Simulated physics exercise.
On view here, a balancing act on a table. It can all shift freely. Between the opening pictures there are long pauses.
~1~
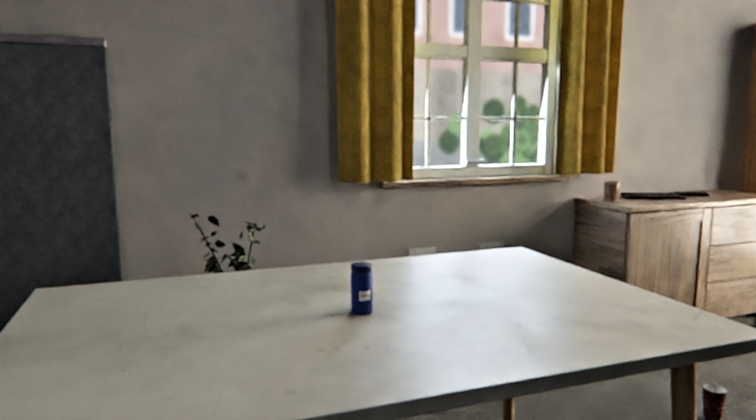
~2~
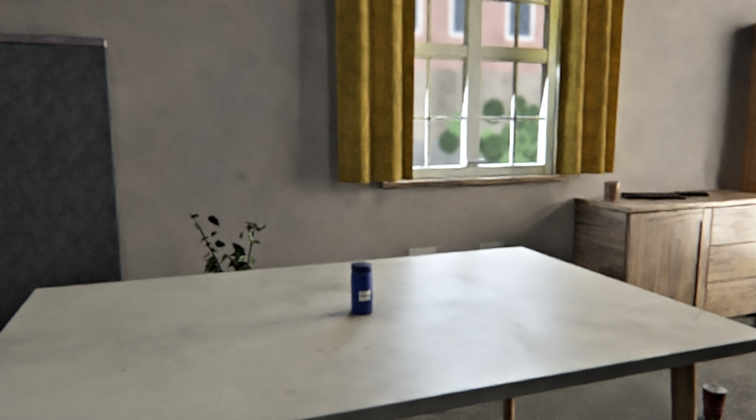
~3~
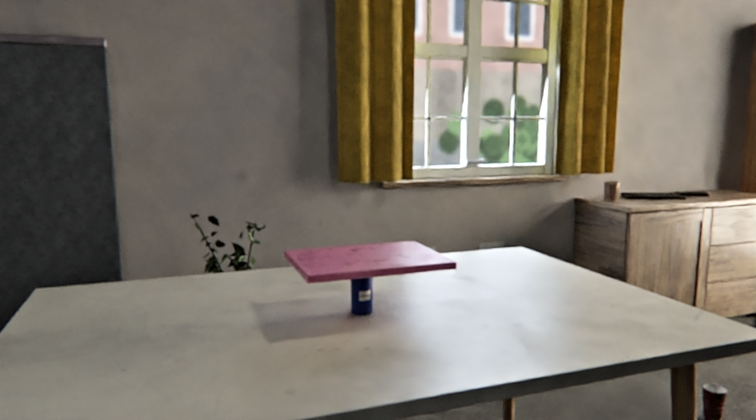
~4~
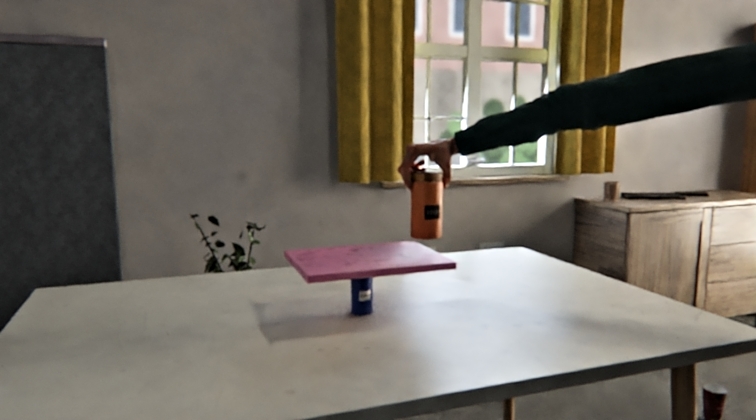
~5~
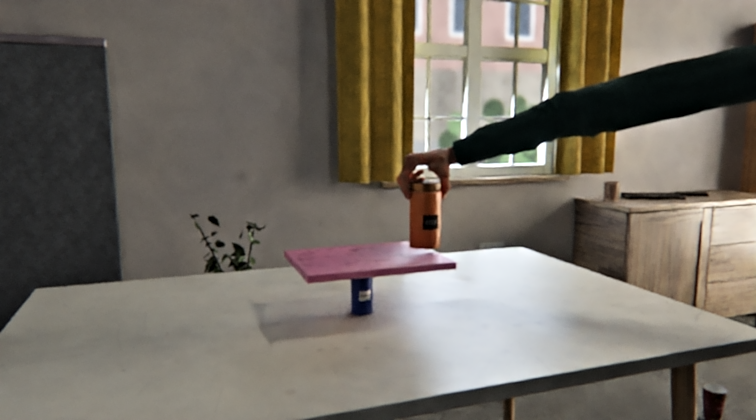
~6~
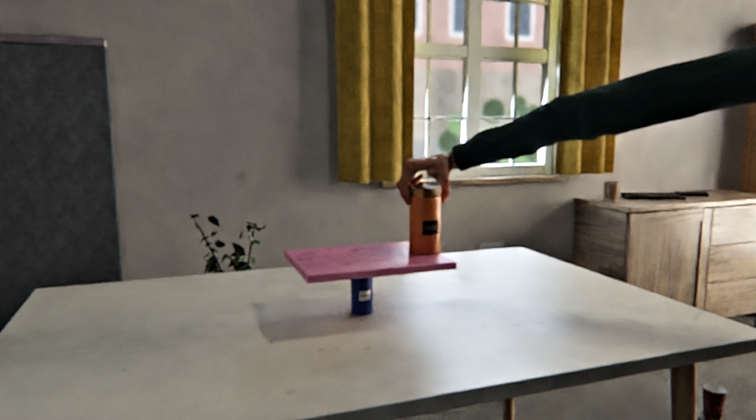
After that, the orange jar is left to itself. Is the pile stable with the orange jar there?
The stack does not stay put.
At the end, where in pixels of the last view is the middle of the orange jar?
Somewhere around (474, 285) in the last picture.
Then, 0.30 s on from there, orange jar now fallen; pink lid turned 40° from how it was put.
Then, 0.50 s on from there, pink lid turned 34° from how it was put; blue shaker shifted a little.
In the end, fallen, orange jar and pink lid; moved from the start, blue shaker. At the end, from the last picture's camera, orange jar near (474, 285). The stack gives way.
